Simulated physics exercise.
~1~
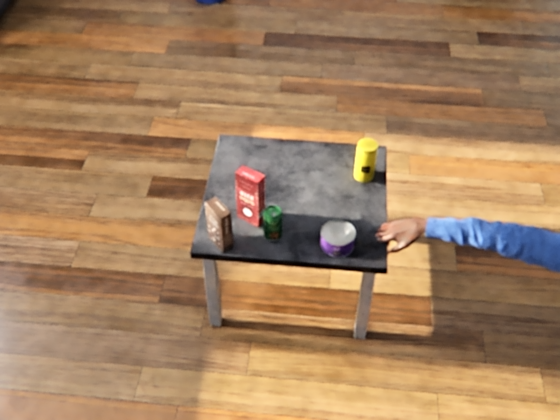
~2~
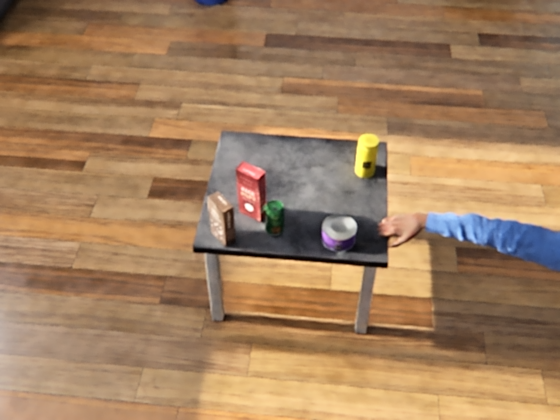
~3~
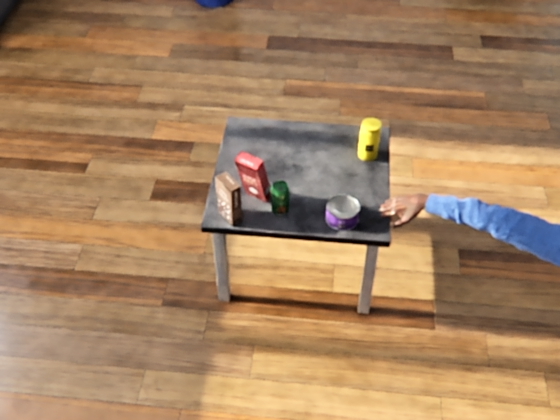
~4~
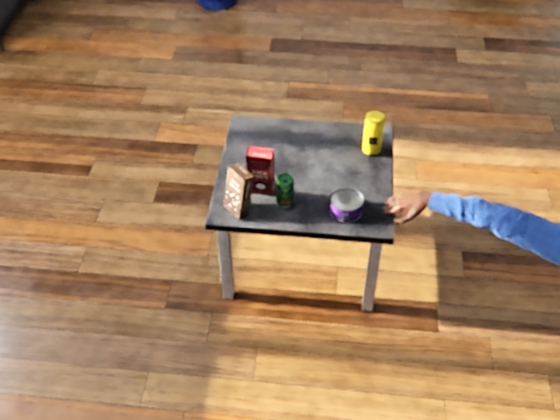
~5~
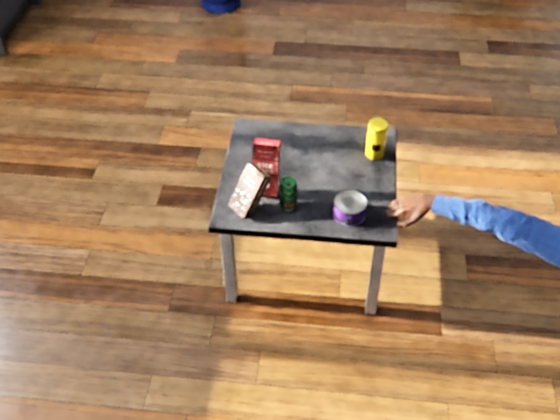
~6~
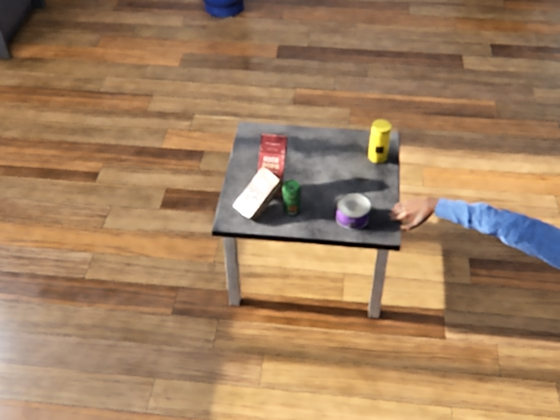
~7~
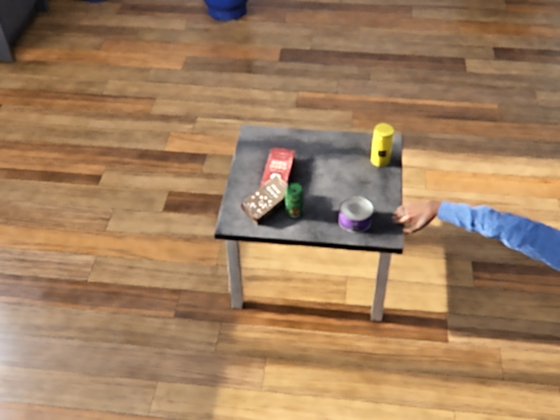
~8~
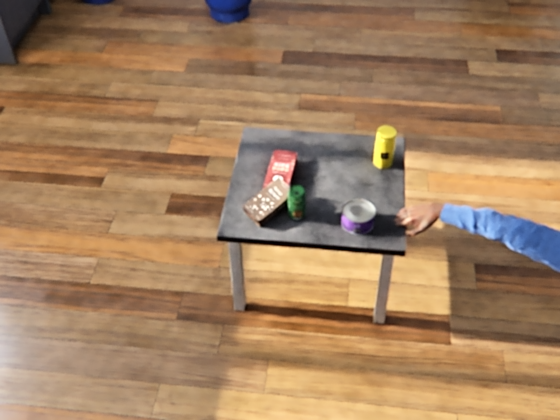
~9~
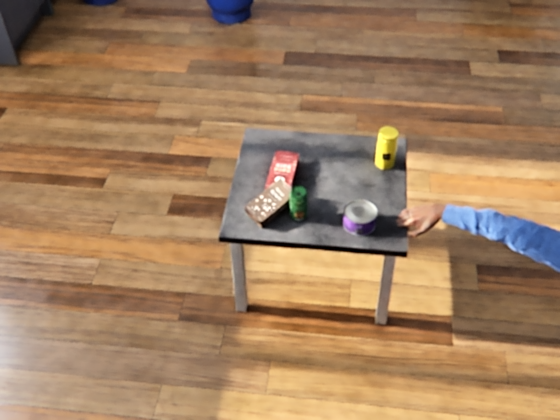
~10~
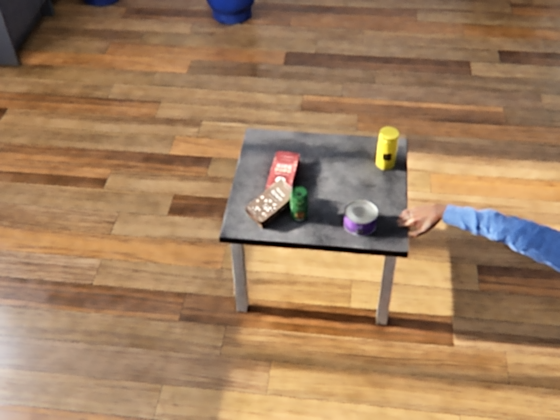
Small dark side table sliding away beside an outstretched hand, red and brown packets toppling over while can, jar and tub stay standing.
